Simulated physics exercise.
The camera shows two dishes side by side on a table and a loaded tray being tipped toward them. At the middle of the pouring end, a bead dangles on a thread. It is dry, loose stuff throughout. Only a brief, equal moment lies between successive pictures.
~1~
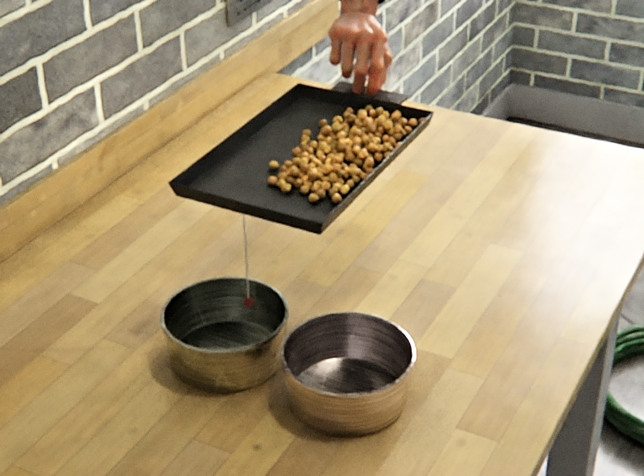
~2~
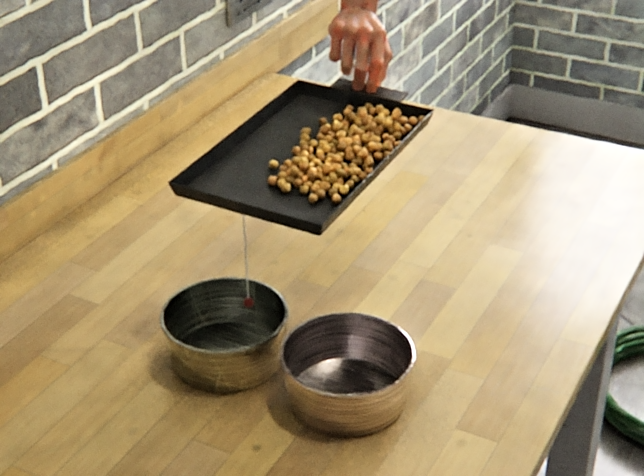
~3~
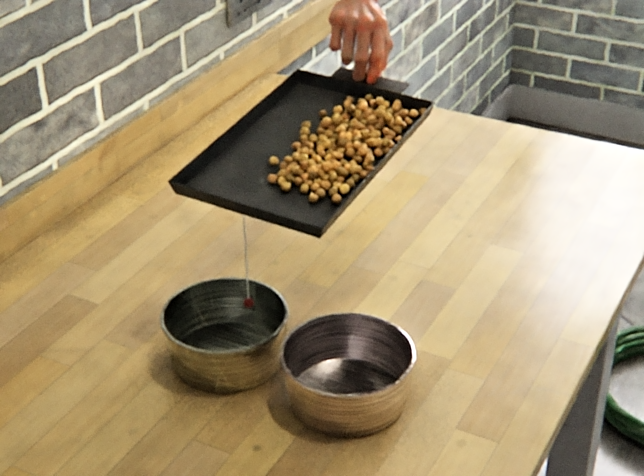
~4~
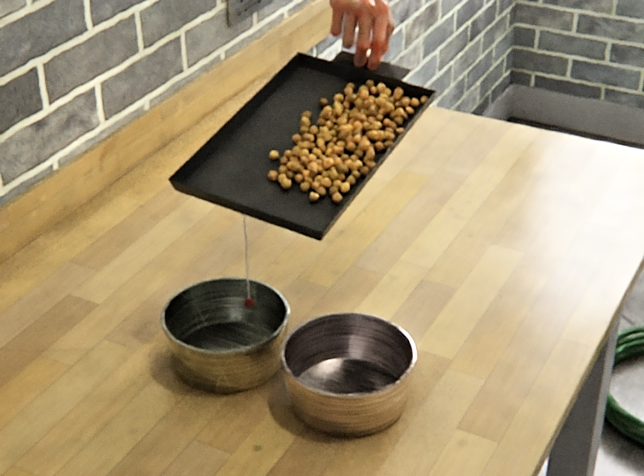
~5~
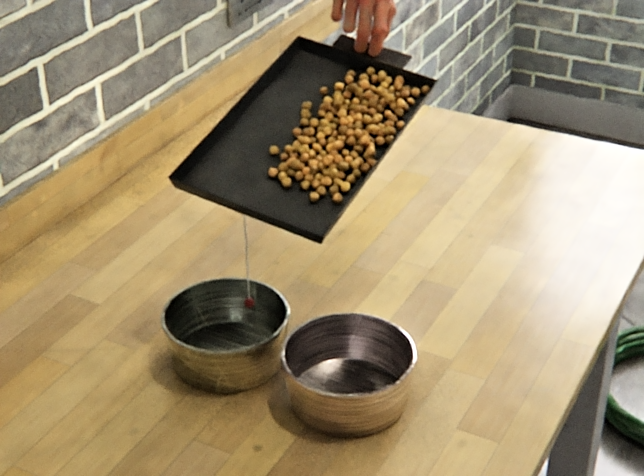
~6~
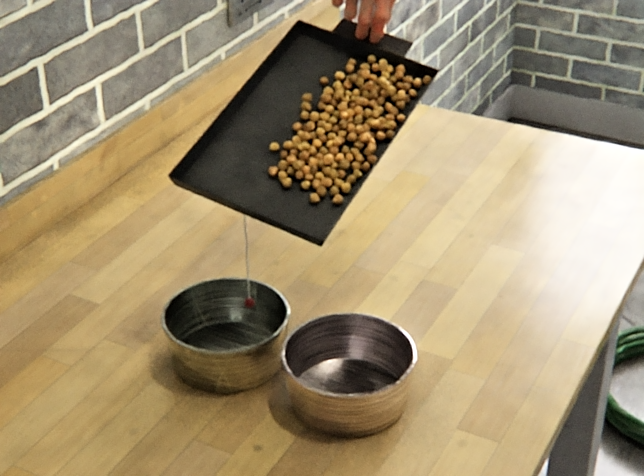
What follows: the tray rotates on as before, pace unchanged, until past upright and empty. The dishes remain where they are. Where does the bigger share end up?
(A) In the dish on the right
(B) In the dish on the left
In the dish on the right (A).
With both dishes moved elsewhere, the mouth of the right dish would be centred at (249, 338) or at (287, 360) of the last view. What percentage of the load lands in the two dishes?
Roughly 40% on the first try and 90% on the second.
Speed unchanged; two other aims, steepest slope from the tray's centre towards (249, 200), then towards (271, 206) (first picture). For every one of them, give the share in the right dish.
I'd expect around 0 in a hundred first and around 30 in a hundred second.
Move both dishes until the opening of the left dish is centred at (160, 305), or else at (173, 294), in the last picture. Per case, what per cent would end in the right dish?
About 80 per cent, then about 80 per cent.
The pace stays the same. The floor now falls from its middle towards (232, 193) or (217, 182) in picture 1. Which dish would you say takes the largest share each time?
Try 1: The left-side dish; try 2: The left-side dish.
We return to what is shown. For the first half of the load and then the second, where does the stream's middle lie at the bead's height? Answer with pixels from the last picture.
Starting near (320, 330), moving on to near (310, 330).
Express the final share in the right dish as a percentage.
I'd estimate close to 80 per cent.
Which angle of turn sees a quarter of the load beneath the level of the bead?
About 90 degrees.
Soon after the last picture, tray tipped steeply; most on the tray; a small part in the right dish; a small part in the air.
A little later, tray tipped past a quarter turn; a stray few on the tray; most in the right dish; a small part in the left dish; a small part outside both; a small part in the air.
Later still, tray tipped past a quarter turn; most in the right dish; a small part in the left dish; a small part outside both.
At rest, tray tipped past a quarter turn; most in the right dish; a small part in the left dish; a small part outside both.
